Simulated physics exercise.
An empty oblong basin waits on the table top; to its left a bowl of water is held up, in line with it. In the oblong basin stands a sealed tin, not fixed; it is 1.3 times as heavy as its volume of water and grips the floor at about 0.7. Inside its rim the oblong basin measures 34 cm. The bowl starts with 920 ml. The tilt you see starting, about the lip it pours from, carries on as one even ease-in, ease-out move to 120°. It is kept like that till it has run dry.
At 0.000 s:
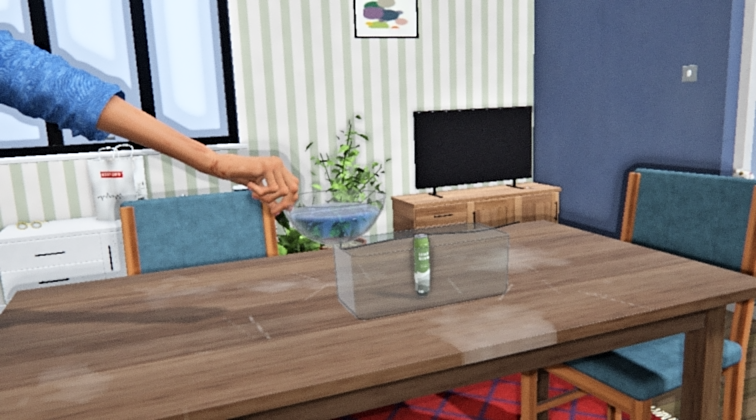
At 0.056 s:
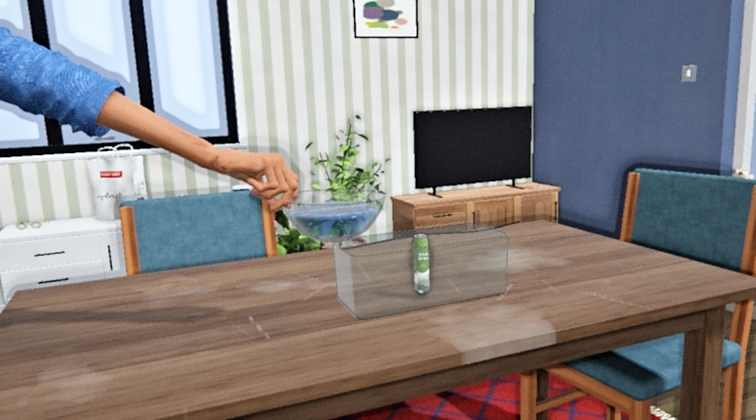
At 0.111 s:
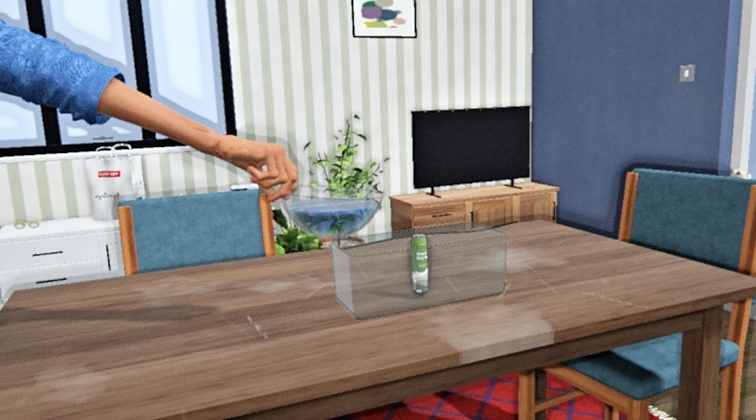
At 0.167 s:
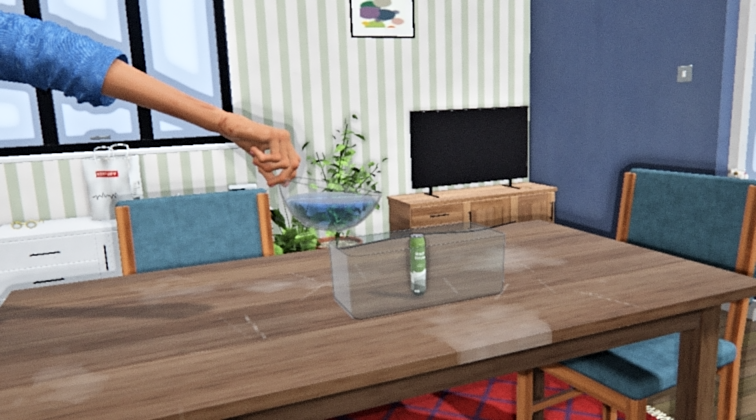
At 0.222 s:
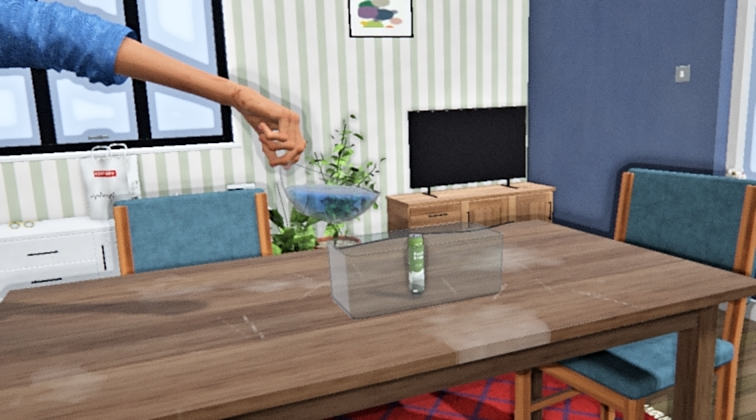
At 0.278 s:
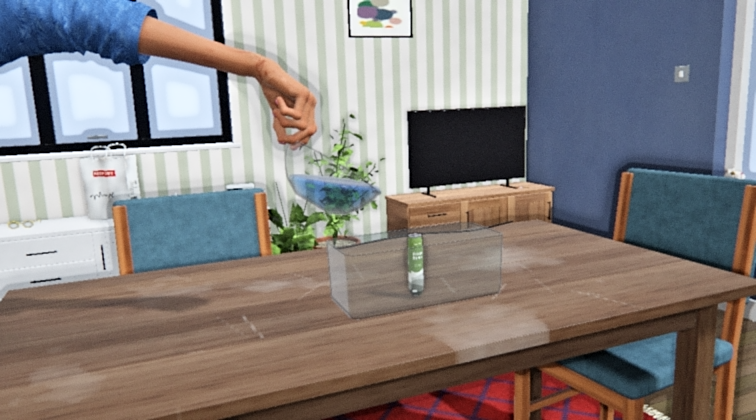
At first, a hand holds a clear bowl of blue water nearly level, above and to the left of an empty, see-through oblong basin on a wooden table, with a green tin beside it. The hand then lifts, and the bowl tips slowly, then more steeply, toward the right.
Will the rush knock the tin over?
It keeps standing.
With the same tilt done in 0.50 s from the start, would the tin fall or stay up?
The tin keeps standing.
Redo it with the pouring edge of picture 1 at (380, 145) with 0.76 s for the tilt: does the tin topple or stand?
Then it topples.
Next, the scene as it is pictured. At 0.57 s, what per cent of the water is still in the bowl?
Near 10 in a hundred.
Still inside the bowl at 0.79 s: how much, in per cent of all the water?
Near 0 in a hundred.
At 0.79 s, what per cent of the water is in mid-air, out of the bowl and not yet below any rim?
Some 10 per cent.
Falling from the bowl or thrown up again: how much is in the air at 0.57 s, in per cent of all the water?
About 62 per cent.
Then, 0.57 s in, the tilt is 103° and 11 per cent is still to pour; the tin stands where it began.
Then, 0.79 s in, the tilt is 120° and 0 per cent is still to pour; the tin stands where it began.
Then, 1.01 s in, the tilt is 120° and 0 per cent is still to pour; the tin stands where it began.
Then, 1.26 s in, the tilt is 120° and 0 per cent is still to pour; the tin stands where it began.
Finally, the tin stands where it began.
